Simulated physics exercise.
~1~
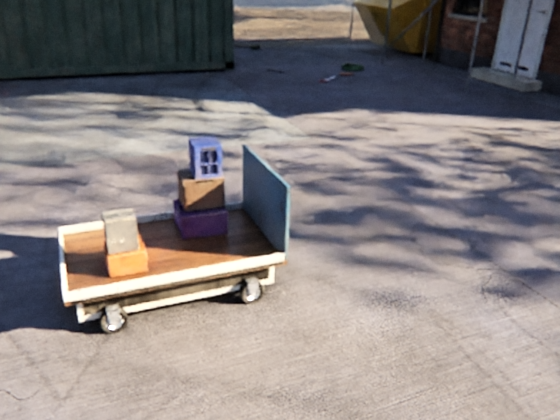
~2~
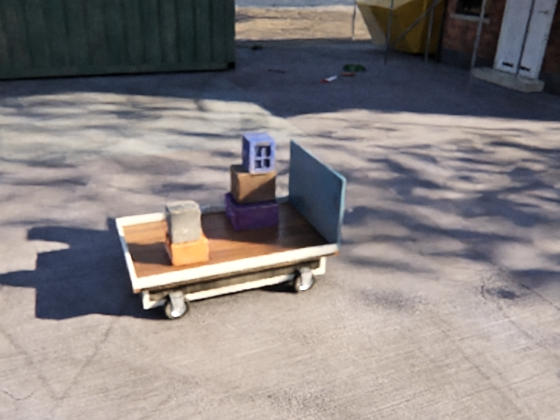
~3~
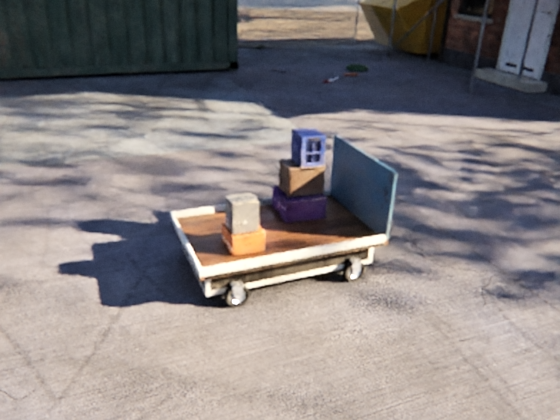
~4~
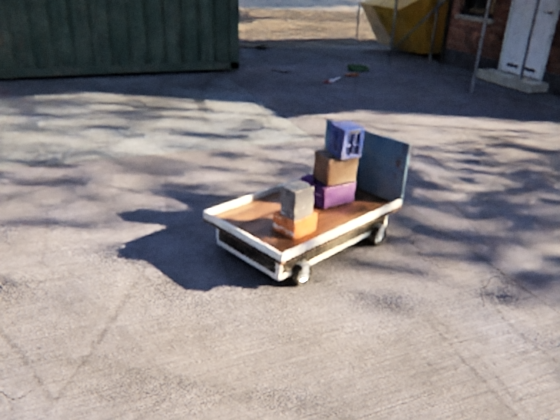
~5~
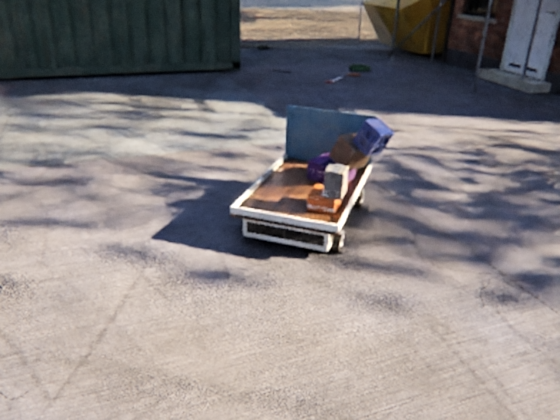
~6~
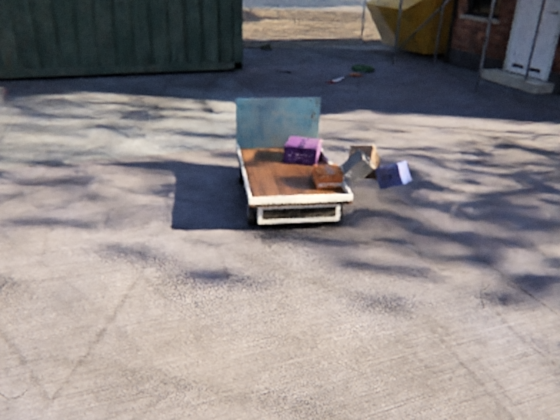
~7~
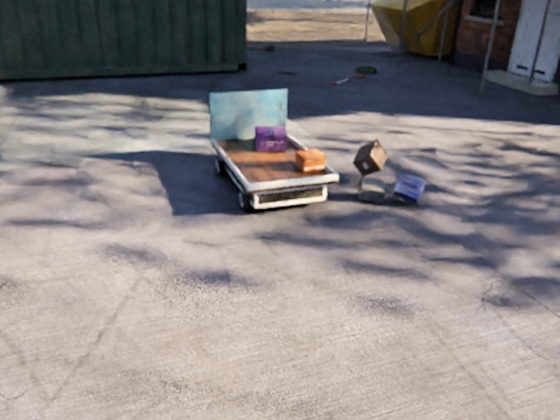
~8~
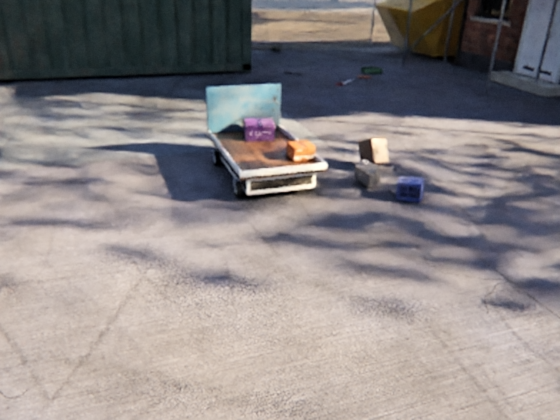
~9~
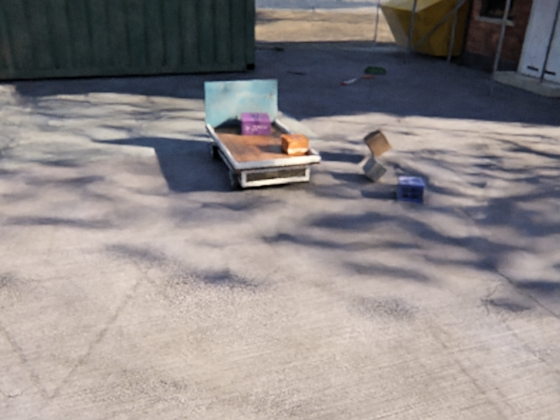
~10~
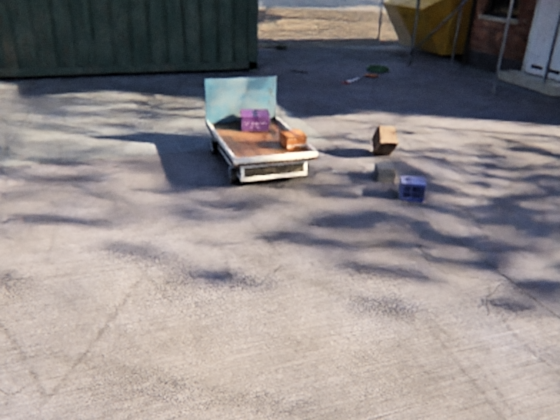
A flat cart carrying two stacks of boxes rolls right across the pavement, then turns away toward the background as the blue crate, brown box and grey box tumble off its right side, ending with the purple and orange boxes still aboard and the others on the ground.
